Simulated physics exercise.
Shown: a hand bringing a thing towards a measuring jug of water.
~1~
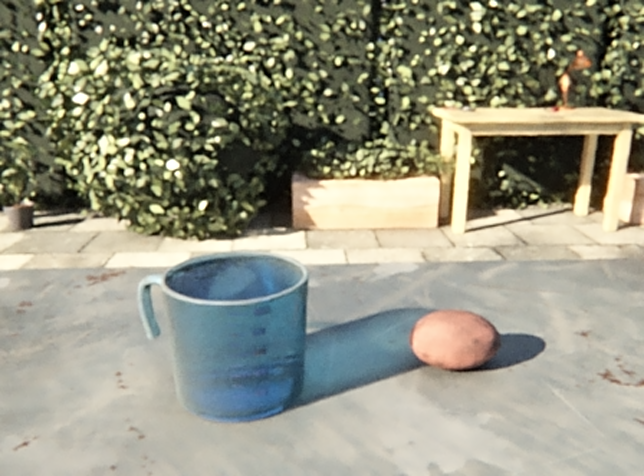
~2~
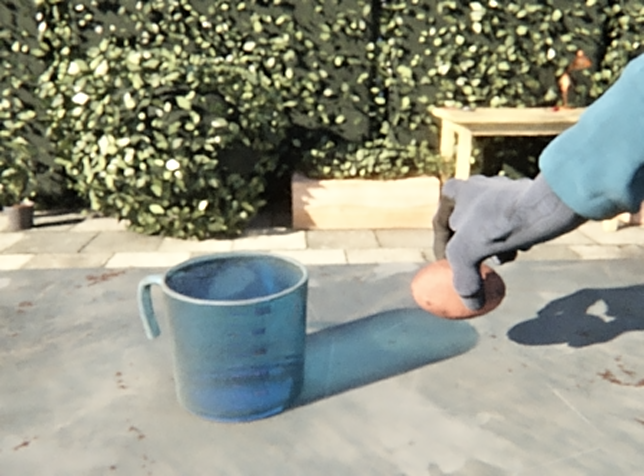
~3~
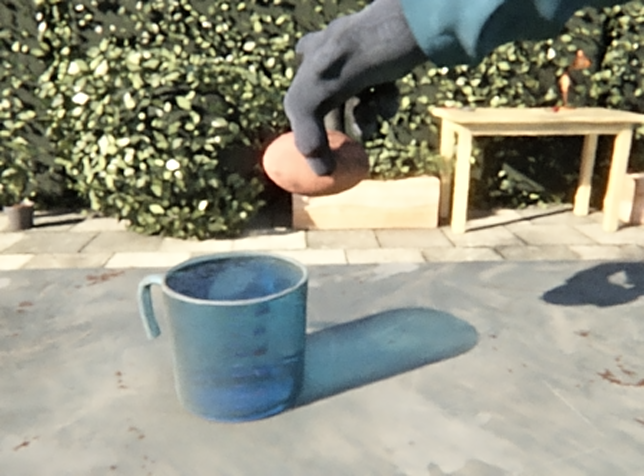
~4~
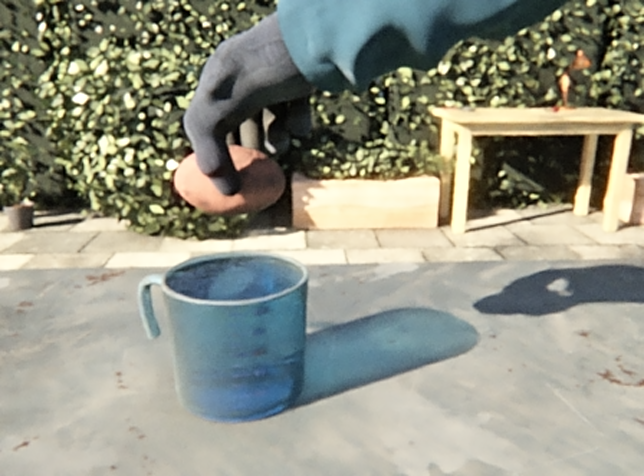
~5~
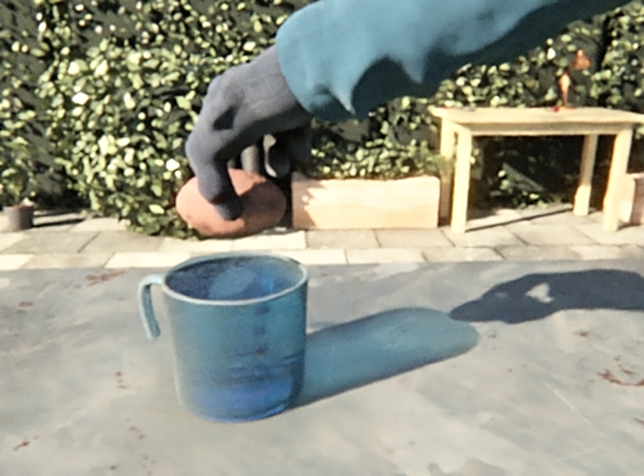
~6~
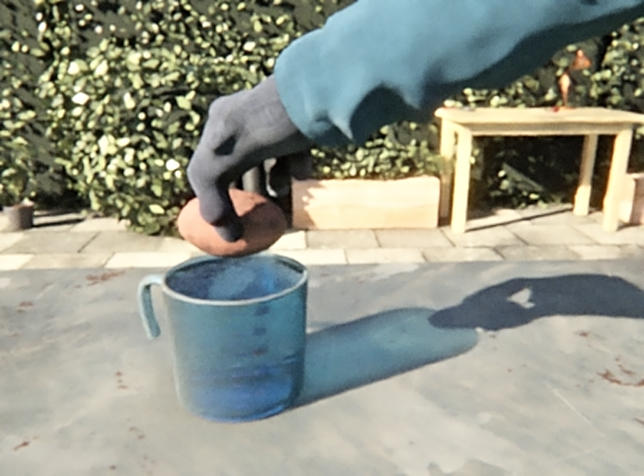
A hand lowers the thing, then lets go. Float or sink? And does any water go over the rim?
Thing - goes under. Measuring jug - some spills out.
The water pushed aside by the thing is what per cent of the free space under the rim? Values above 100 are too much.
About 290 percent.
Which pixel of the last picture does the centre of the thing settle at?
Resting centre: About (240, 352).
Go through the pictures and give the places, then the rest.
In the first frame, the potato lies on the top at (455, 339); measuring jug (238, 328) nearly full.
In the second frame, a hand picks up the potato at (459, 289); measuring jug nearly full, surface at (236, 279).
In the third frame, the potato is carried over at (318, 163); measuring jug (238, 328) nearly full.
In the fourth frame, the potato is above the measuring jug at (231, 180); measuring jug nearly full, surface at (236, 279).
In the fifth frame, the potato comes down at (232, 203); measuring jug (238, 328) nearly full.
In the sixth frame, the potato is just over the surface at (233, 224); measuring jug nearly full, surface at (236, 279).
Soon after, the potato enters the water; the measuring jug is full to the brim; some has gone over the rim.
Later, the potato goes on down; the measuring jug is full to the brim; some has gone over the rim.
In the end, the potato lies on the bottom; the measuring jug is full to the brim; some has gone over the rim.
